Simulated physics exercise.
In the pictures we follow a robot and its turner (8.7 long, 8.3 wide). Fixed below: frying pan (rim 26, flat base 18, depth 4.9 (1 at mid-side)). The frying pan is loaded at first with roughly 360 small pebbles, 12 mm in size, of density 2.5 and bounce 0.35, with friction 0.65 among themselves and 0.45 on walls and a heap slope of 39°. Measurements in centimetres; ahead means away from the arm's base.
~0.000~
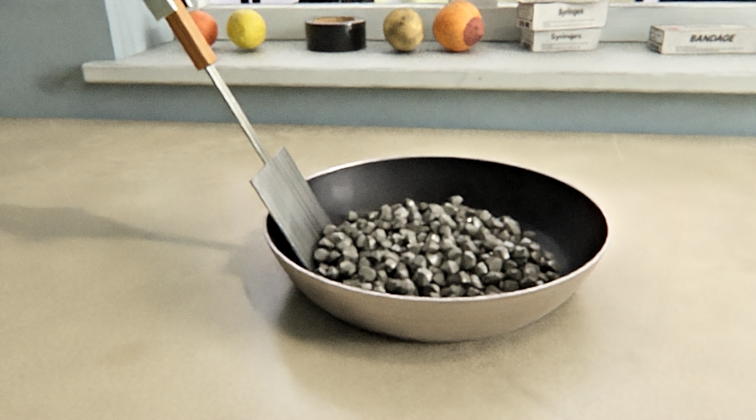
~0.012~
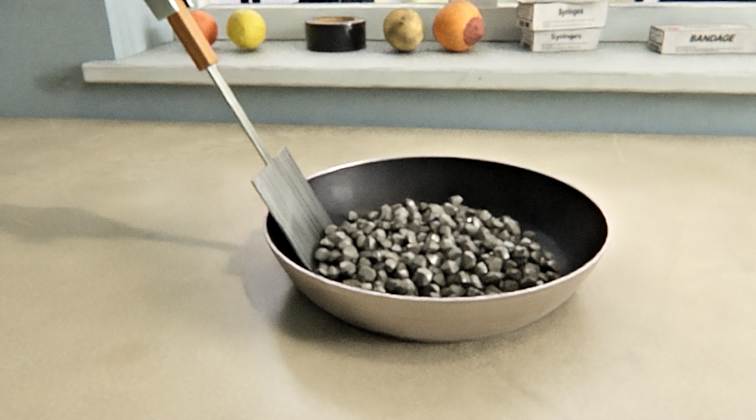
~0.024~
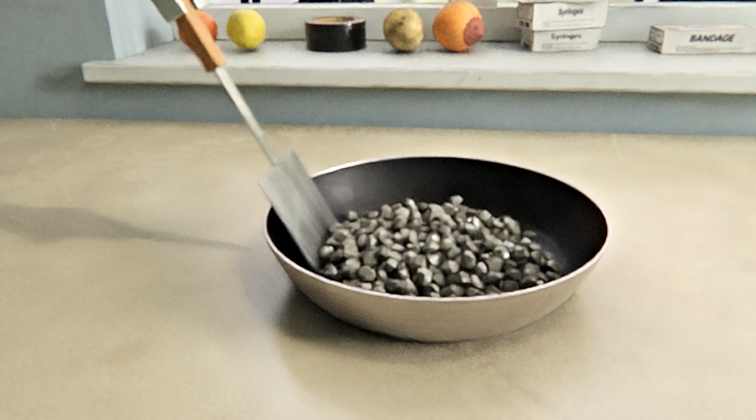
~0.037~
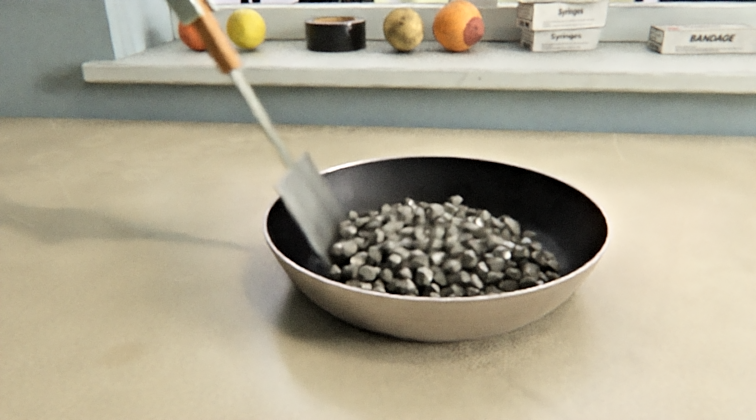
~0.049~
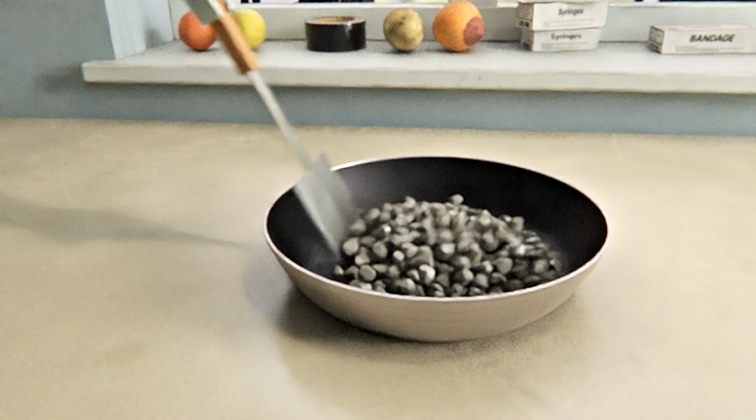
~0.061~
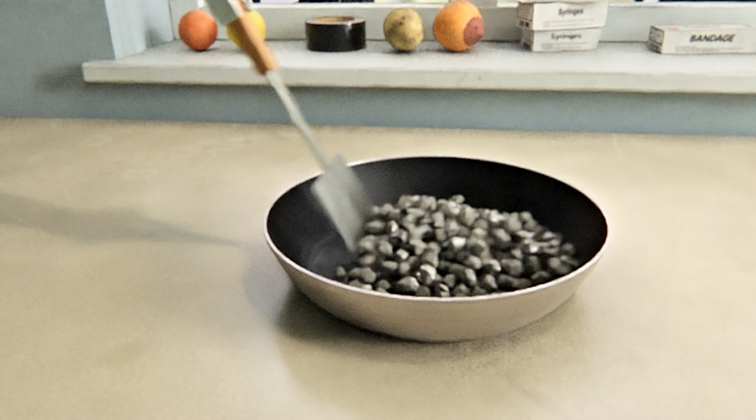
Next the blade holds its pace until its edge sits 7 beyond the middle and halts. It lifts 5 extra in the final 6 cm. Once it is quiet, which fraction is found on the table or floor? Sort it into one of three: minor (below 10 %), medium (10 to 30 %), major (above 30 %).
Medium, 10 to 30 %.
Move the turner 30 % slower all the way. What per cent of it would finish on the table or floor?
It would be roughly 5 percent.
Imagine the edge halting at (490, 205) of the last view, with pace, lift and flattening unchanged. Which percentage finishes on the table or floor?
5 %, roughly.
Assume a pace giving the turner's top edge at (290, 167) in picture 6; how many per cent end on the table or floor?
I'd say around 0 per cent.
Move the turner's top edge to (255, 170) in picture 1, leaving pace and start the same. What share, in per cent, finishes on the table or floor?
Some 15 per cent.
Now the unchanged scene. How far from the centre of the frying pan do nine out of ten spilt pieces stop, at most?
45 centimetres, give or take.
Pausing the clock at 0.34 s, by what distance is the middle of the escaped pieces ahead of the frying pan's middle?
About 24 cm.
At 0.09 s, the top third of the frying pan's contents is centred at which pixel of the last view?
Roughly at pixel (478, 230).
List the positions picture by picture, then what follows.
In the first frame, the turner top edge at (268, 162), sloping 62°; upper third of the load around (434, 243), from x 320 to 555, top at y 200; 359 in the frying pan.
In the second frame, the turner top edge at (269, 162), sloping 62°; upper third of the load around (433, 243), from x 320 to 555, top at y 200.
In the third frame, the turner top edge at (277, 164), sloping 62°; upper third of the load around (429, 243), from x 320 to 555, top at y 200.
In the fourth frame, the turner top edge at (292, 167), sloping 62°; upper third of the load around (422, 241), from x 320 to 555, top at y 200.
In the fifth frame, the turner top edge at (309, 168), sloping 62°; upper third of the load around (433, 239), from x 320 to 560, top at y 200.
In the sixth frame, the turner top edge at (327, 169), sloping 62°; upper third of the load around (448, 234), from x 320 to 570, top at y 200; 359 in the frying pan.
After 0.09 s, sloping 62°, highest piece 7 above the table; 359 in the frying pan.
After 0.12 s, sloping 62°, highest piece 8 above the table; 359 in the frying pan.
After 0.34 s, sloping 62°, highest piece 12 above the table; 309 in the frying pan, 24 on the table or floor, 26 on the blade or in flight.
After 1.39 s, sloping 62°, highest piece 6 above the table; 308 in the frying pan, 51 on the table or floor.
In the end, 308 in the frying pan, 51 on the table or floor. That is 14 % on the table or floor.
